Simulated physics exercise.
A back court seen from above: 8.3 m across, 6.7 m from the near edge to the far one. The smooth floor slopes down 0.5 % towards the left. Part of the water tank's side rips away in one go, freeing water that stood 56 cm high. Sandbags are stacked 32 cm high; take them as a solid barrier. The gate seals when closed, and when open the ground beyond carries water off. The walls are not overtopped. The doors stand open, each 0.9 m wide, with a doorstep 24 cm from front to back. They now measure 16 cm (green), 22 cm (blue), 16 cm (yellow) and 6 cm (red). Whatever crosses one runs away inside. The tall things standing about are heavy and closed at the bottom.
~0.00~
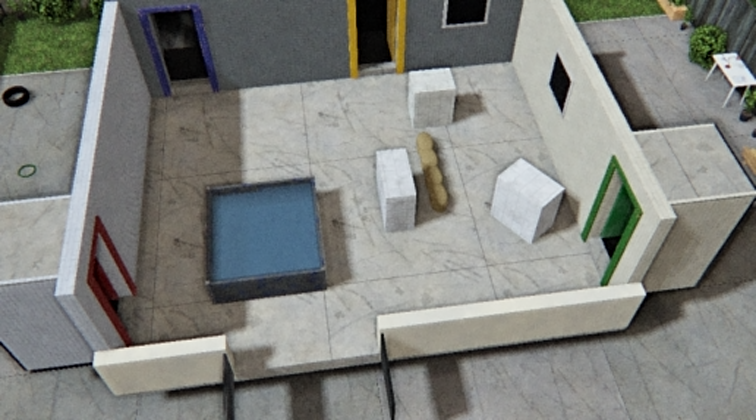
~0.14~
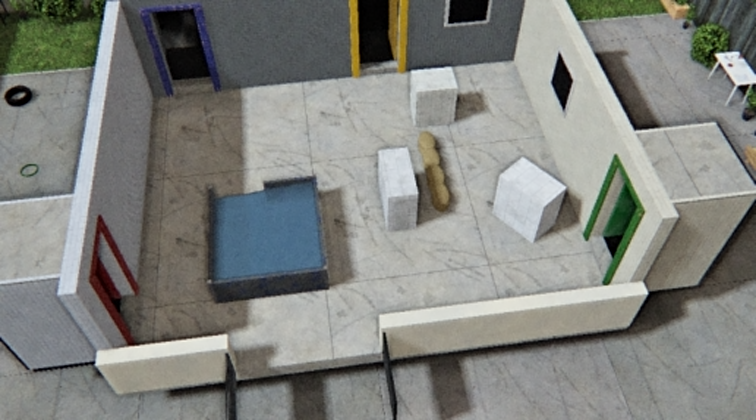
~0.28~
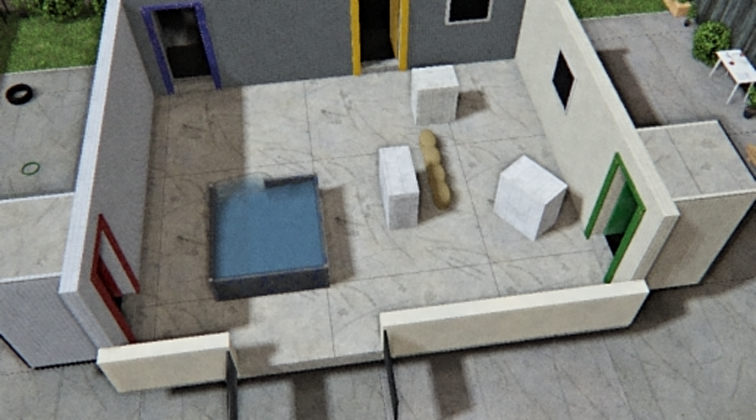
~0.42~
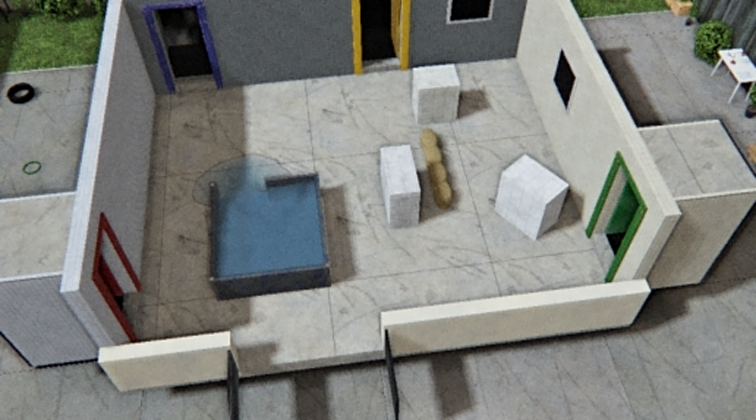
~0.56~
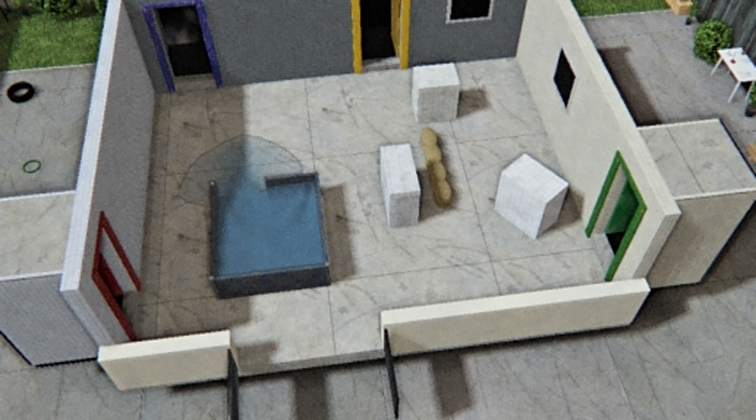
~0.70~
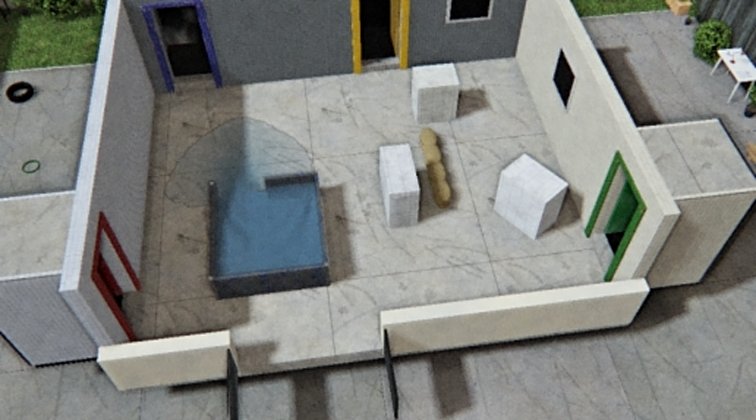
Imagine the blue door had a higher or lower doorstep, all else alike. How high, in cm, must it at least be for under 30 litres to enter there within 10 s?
It would have to be roughly 18 cm high.
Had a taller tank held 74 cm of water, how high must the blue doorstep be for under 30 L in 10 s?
Then roughly 26 cm.
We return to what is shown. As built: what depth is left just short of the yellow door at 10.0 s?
Some 4.0 cm.
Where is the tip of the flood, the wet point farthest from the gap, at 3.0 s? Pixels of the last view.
At about (417, 68).
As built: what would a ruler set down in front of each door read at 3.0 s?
Depths in cm: Green 0, blue 26, yellow 5, red 0.
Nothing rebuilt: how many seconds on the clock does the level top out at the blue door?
Near 2.8 s.
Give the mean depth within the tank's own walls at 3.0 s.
About 28 cm.
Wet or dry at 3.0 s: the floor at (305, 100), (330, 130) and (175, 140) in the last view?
In turn: Under water, under water, under water.
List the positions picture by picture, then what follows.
The first frame shows the water tank at (264, 230) is whole and still, 56 cm deep; the blue door at (183, 59) is dry.
In the second frame, the gap is on the far side, the front 0.3 m out at a hidden place; the back of the water tank holds 56 cm.
In the third frame, water pours out on the far side and has run 0.8 m, to (253, 176); about 9 cm deep outside, 56 cm at the back.
In the fourth frame, the front is at (244, 158), 1.2 m from the gap on the far side; 1.7 m2 of floor is wet, 56 cm left at the back.
In the fifth frame, the front is at (238, 139), 1.8 m from the gap on the far side; 2.8 m2 of floor is wet, 56 cm left at the back.
In the sixth frame, the gap is on the far side, the front 2.3 m out at (232, 122); the back of the water tank holds 55 cm; the blue door at (186, 54), 3.6 m from the gap, is still 1.4 m from the nearest water.
After 1.4 s water covers 20 % of the floor, deepest (30 cm) near (239, 196); 10 cm at the blue door, 0 litres in over its 22 cm doorstep.
After 3.0 s water covers 25 % of the floor, deepest (27 cm) near (153, 122); 26 cm at the blue door, 6 litres in over its 22 cm doorstep.
After 10.0 s water covers 75 % of the floor, deepest (10 cm) near (153, 122); 9 cm at the blue door, 11 litres in over its 22 cm doorstep.
At the blue door as built, the water arrived by 1.3 s and peaked near 28 cm at 2.8 s.
With a doorstep of 16.5 cm, 44 litres would have come in within the 10 s; with 22 cm, 11 litres. So under 30 litres takes about 18 cm.
